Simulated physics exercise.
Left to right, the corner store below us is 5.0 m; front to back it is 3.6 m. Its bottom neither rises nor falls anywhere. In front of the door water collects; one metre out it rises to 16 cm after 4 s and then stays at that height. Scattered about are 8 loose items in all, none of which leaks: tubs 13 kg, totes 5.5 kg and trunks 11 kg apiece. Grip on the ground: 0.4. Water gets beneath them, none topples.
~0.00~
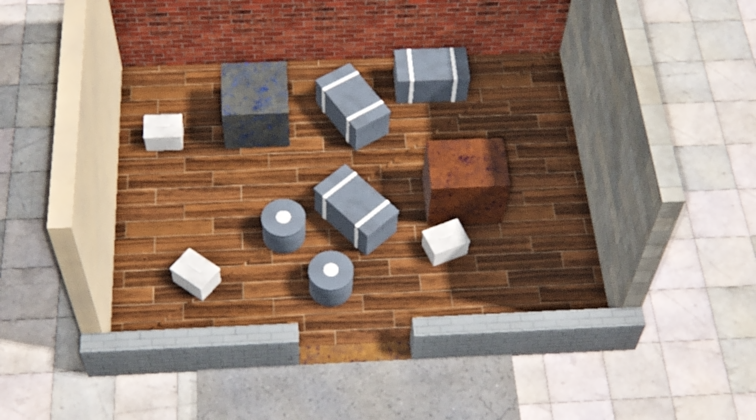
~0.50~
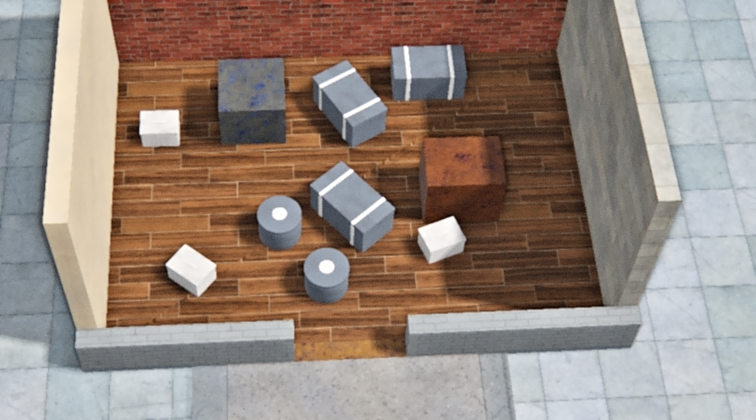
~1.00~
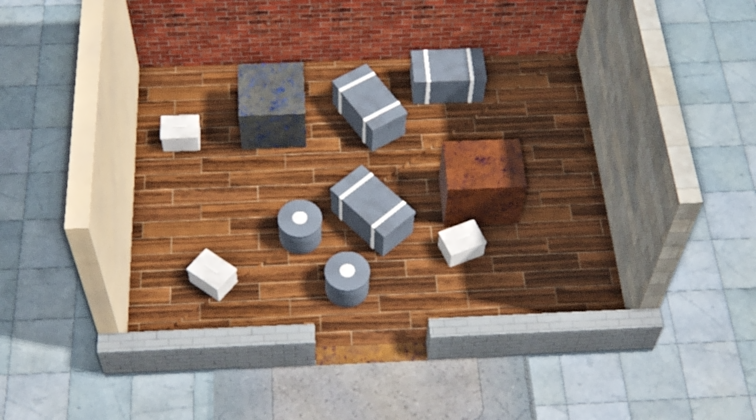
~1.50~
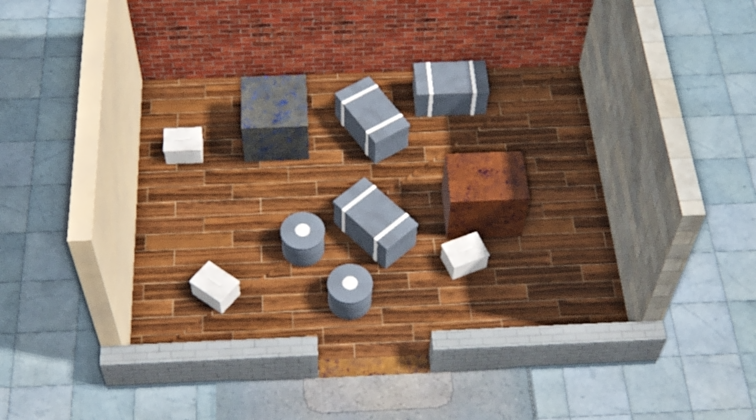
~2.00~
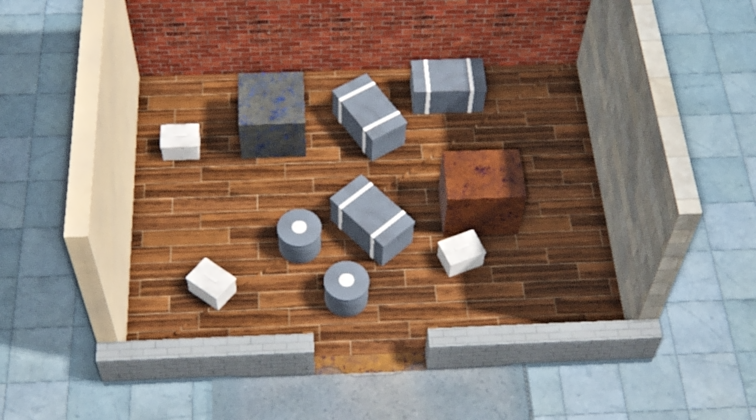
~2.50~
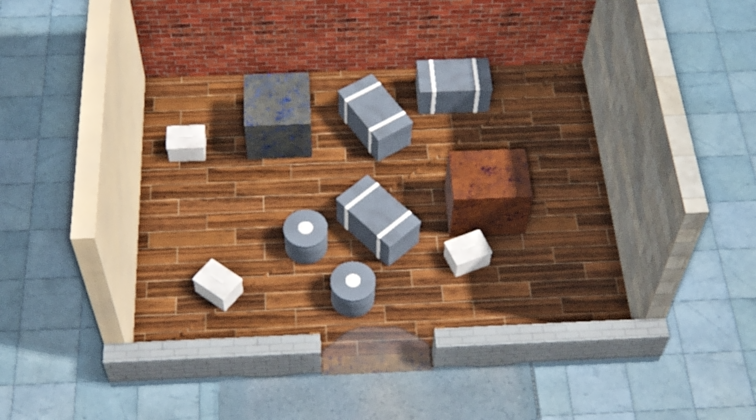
In a small roofless store with a wooden floor, scattered boxes, crates and round containers stayed still while the view shifted slightly, and a thin patch of water appeared at the front doorway.
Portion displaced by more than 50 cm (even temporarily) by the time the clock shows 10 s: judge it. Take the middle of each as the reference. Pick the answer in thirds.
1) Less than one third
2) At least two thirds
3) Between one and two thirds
Between one and two thirds (3).
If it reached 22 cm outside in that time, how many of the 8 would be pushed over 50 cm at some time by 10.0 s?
Result: 7.
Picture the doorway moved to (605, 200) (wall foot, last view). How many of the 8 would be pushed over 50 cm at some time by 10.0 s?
That gives 2 of them.
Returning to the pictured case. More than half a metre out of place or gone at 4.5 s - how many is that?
0 of them.
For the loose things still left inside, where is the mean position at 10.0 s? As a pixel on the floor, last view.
At about (352, 181).
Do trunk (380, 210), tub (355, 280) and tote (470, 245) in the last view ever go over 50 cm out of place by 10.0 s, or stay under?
In that order: Above the mark, above the mark, above the mark.
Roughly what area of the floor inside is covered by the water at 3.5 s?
About 1.0 m2.
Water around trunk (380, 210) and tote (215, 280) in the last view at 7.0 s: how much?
Depths: Near 4 cm, then near 2 cm.
After 3.5 s 0 of 8 are over 50 cm from their spots; 0 afloat.
After 4.5 s 0 of 8 are over 50 cm from their spots; 0 afloat.
After 7.0 s 3 of 8 are over 50 cm from their spots; 0 afloat.
After 10.0 s 3 of 8 are over 50 cm from their spots, and 3 have been at some point; 3 afloat.
